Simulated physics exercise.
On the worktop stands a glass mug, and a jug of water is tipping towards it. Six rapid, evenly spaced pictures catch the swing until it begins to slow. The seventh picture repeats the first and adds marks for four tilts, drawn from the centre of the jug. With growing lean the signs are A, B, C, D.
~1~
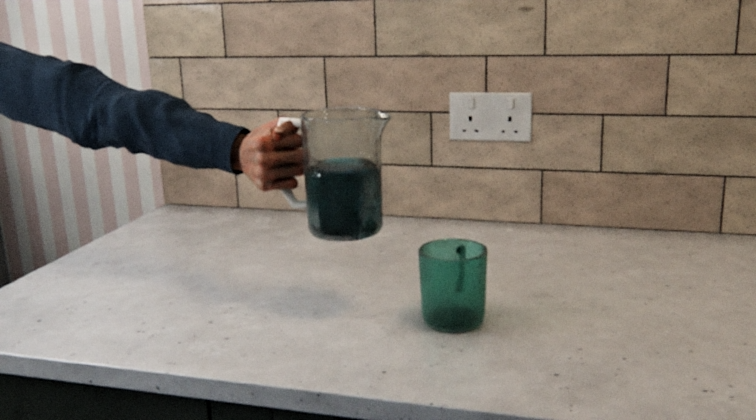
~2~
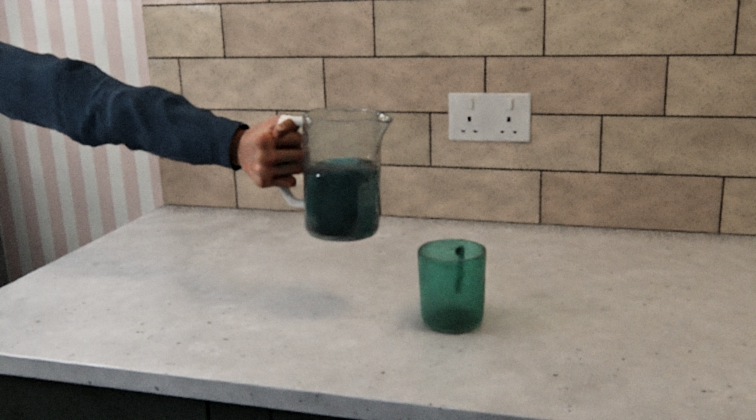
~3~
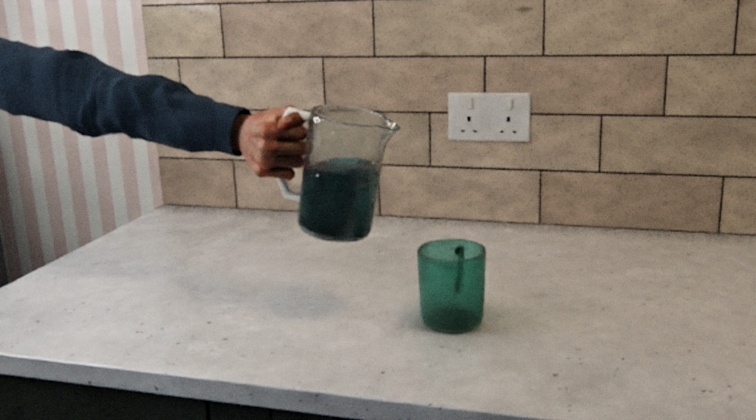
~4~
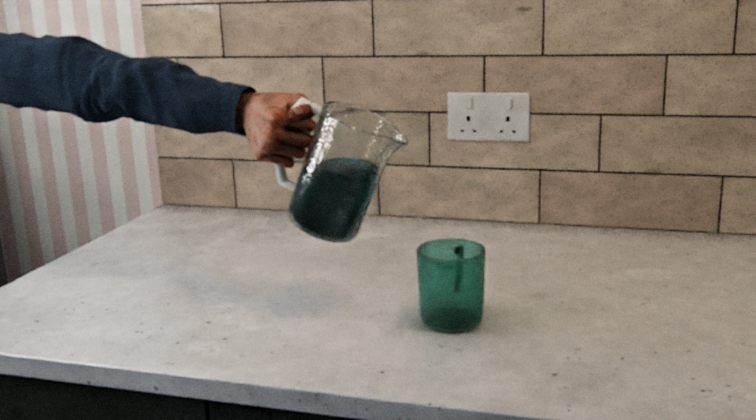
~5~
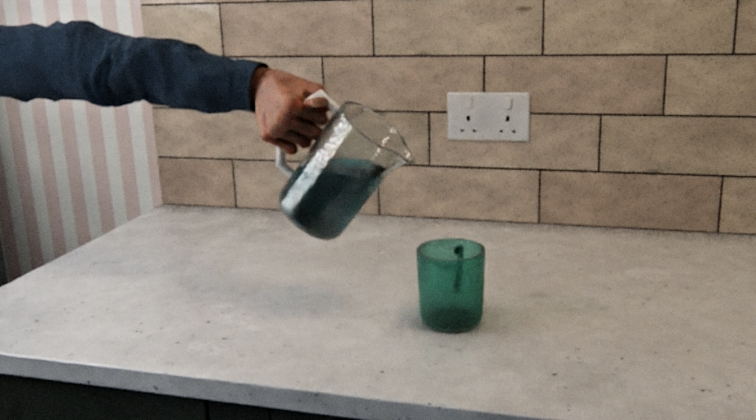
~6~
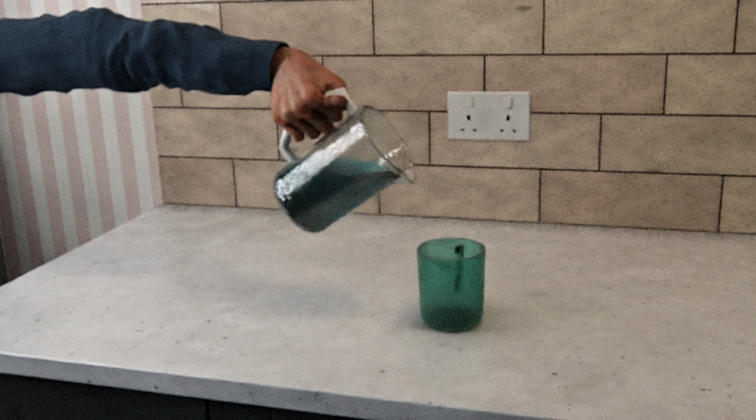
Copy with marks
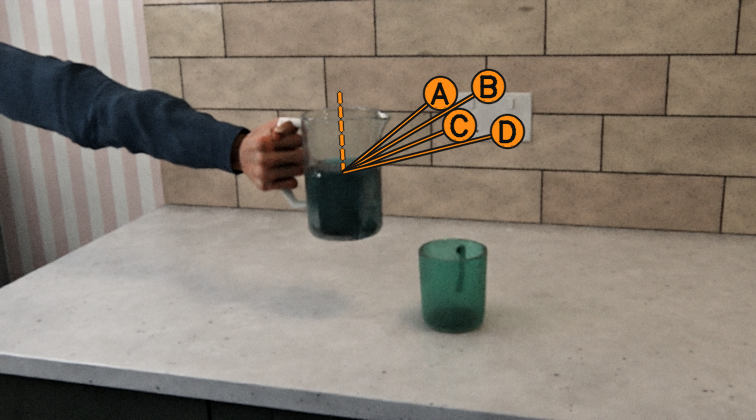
To begin with, a hand holds a clear glass jug of dark liquid upright above a pale worktop, to the left of a green glass mug. The hand then tilts the jug steadily to the right, its lip lowering towards the mug, until it leans steeply with the liquid still inside.
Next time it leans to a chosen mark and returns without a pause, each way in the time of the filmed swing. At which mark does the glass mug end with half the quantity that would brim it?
Use line D.
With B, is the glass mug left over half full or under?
Under.
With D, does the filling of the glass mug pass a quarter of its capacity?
Yes, clearly.
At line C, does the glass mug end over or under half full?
Under.
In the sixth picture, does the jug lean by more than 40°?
Yes.
On the marked copy, A at (427, 104); B at (474, 95); C at (443, 131); D at (491, 136).
If A is chosen, the glass mug ends with about 2 % of what it can hold.
If B is chosen, the glass mug ends with about 11 % of what it can hold.
If C is chosen, the glass mug ends with about 28 % of what it can hold.
If D is chosen, the glass mug ends with about 52 % of what it can hold.
